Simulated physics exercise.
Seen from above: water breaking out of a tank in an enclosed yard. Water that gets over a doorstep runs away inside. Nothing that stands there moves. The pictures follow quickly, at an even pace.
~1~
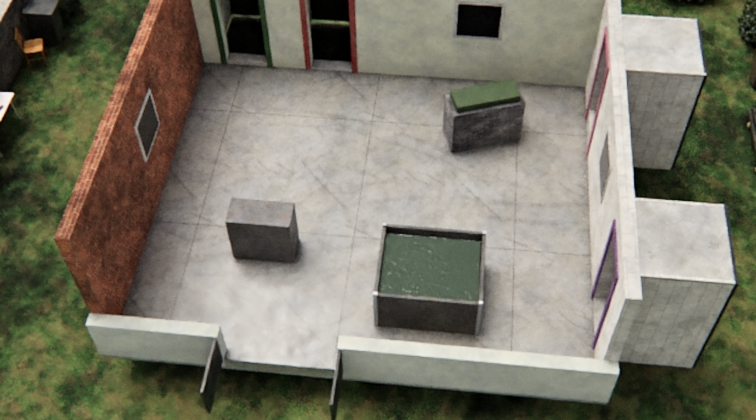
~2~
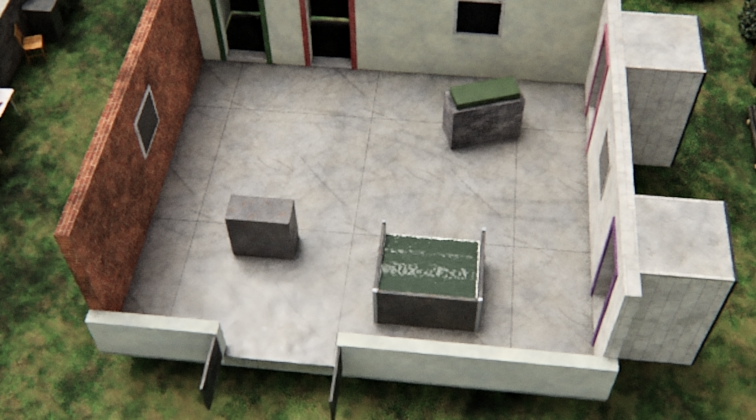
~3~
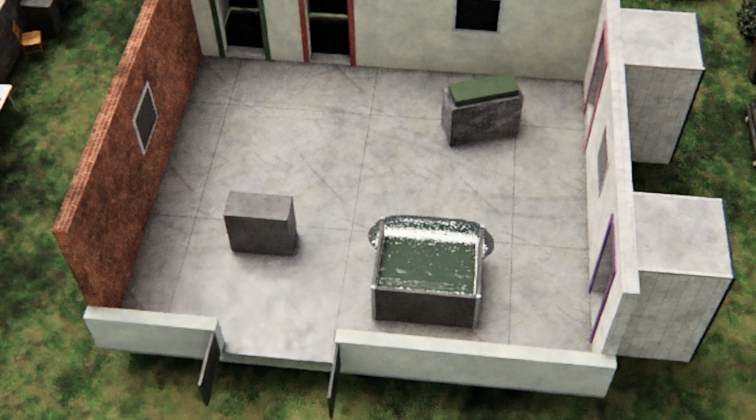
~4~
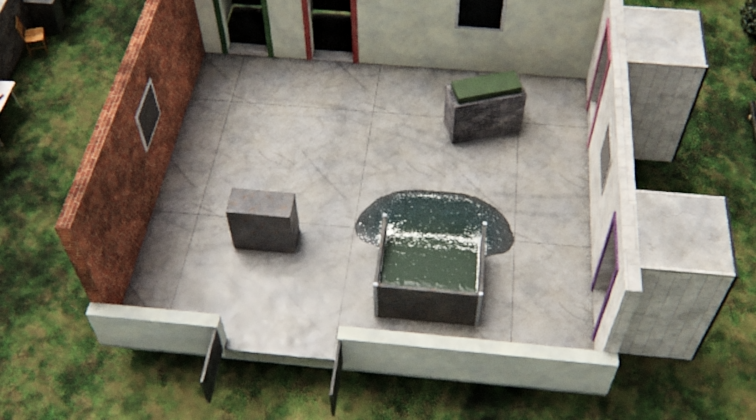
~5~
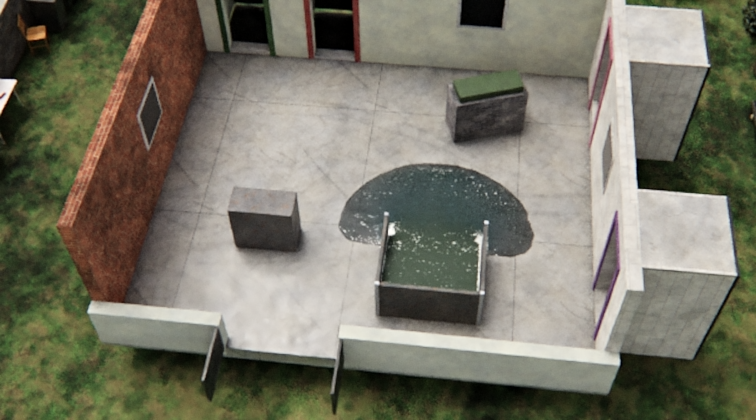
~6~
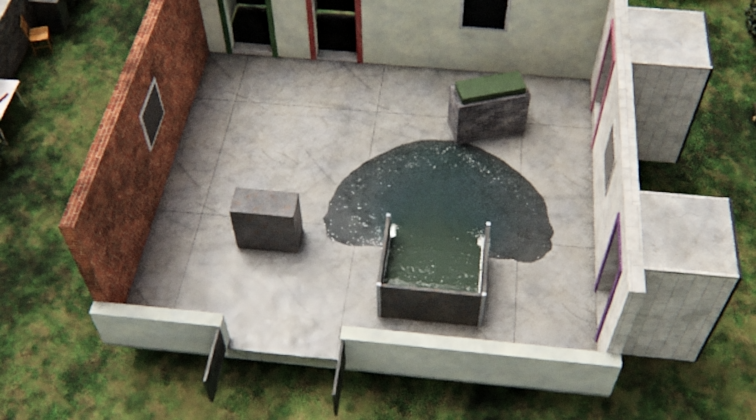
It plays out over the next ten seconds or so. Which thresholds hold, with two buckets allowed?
In the end: The purple door holds within the limit; the pink door holds within the limit; the green door holds within the limit; the red door floods.
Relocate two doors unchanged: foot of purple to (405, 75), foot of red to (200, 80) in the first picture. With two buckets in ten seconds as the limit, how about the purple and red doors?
Then: The purple one floods, the red one passes that mark.
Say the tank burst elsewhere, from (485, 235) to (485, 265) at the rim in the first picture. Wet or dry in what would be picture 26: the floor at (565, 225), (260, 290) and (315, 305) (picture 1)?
As listed: Awash, clear, clear.
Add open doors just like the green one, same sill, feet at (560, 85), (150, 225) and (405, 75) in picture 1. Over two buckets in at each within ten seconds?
In turn: Lets more in, keeps below it, is over.
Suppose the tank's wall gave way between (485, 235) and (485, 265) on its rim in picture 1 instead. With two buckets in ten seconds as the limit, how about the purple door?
Purple goes over.
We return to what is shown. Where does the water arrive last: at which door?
The purple one.
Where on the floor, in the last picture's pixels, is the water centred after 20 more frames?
I would point to (433, 137).
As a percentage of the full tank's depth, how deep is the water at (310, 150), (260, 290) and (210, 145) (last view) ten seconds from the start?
About 4, 2 and 8 per cent.
A moment on, water covers 35 % of the floor; the purple door not reached, the pink door not reached, the green door not reached, the red door not reached.
Next, water covers 45 % of the floor; the purple door not reached, the pink door wet at the sill, nothing in, the green door not reached, the red door under two buckets in.
Then, water covers 50 % of the floor; the purple door not reached, the pink door wet at the sill, nothing in, the green door wet at the sill, nothing in, the red door over two buckets in.
Later, water covers 70 % of the floor; the purple door wet at the sill, nothing in, the pink door wet at the sill, nothing in, the green door under two buckets in, the red door over two buckets in.
In the end, water covers 90 % of the floor; the purple door wet at the sill, nothing in, the pink door wet at the sill, nothing in, the green door under two buckets in, the red door over two buckets in.
